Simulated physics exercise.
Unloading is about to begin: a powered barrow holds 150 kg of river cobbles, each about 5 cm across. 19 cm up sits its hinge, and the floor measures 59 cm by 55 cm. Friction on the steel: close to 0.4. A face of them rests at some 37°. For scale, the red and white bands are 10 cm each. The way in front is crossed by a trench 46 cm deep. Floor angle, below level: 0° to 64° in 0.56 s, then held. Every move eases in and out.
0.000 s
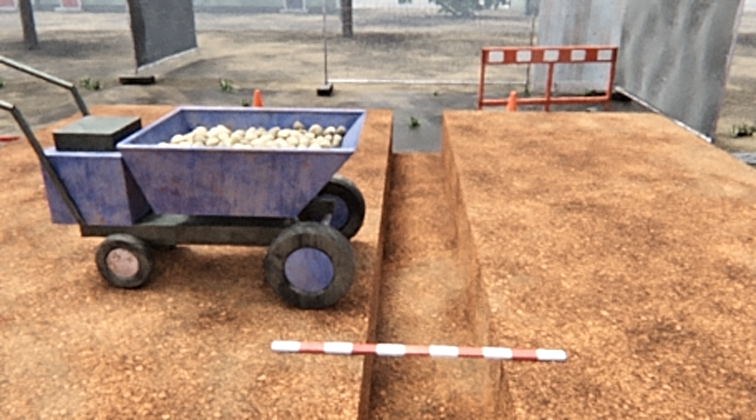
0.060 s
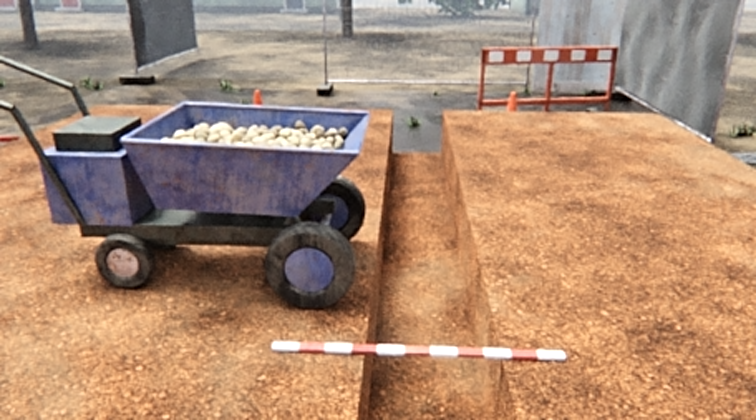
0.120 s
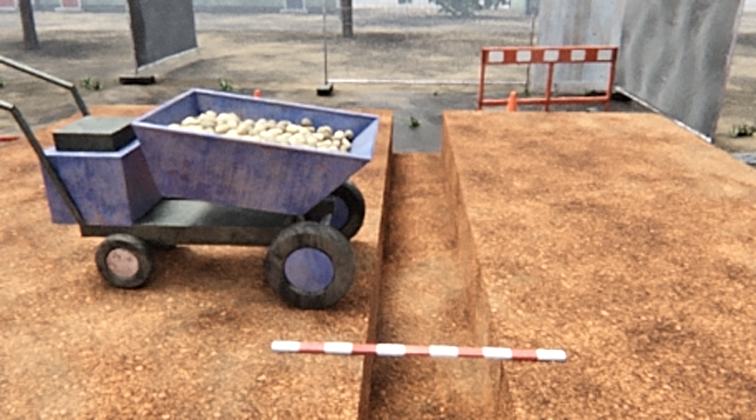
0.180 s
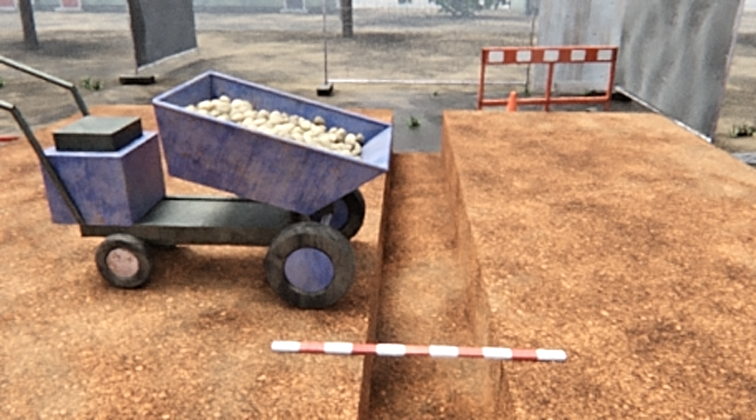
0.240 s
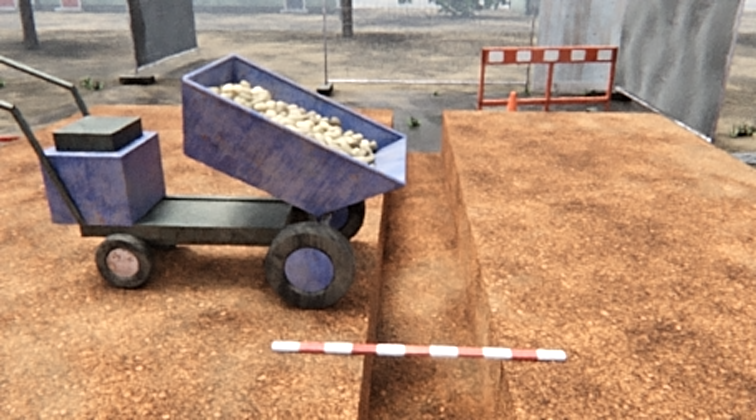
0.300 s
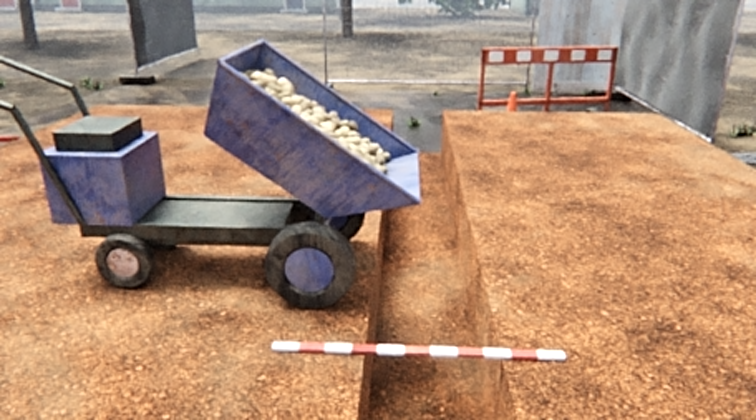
The clip shows a blue powered barrow loaded with pale cobbles standing beside a trench, a red-and-white banded pole lying across it, as the barrow's tray slides rightward and tilts steadily steeper, its left end rising and its lip lowering.
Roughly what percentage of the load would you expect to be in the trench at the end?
I'd expect around 46 per cent.
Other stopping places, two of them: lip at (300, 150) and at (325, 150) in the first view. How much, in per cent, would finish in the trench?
Roughly 80 in a hundred, then 65 in a hundred.
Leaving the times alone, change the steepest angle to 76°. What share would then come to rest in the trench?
Share in trench: Approx. 45%.
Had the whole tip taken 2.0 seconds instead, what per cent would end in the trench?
It would be near 75 percent.
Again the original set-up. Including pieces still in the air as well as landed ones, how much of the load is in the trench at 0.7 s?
Around 10 per cent of it.
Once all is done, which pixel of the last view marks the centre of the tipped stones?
Roughly (500, 273), I'd say.
After 0.4 s the floor is at 54°; 100 % in the tray; the foremost stones are at (411, 205).
After 0.7 s the floor is at 64°; 88 % in the tray, 9 % in the trench, 3 % past the trench; the foremost stones are at (502, 270).
After 1.0 s the floor is at 64°; 28 % in the tray, 21 % in the trench, 51 % past the trench; the foremost stones are at (660, 285).
After 3.0 s the floor is at 64°; 0 % in the tray, 46 % in the trench, 54 % past the trench; the foremost stones are past the picture's edge.
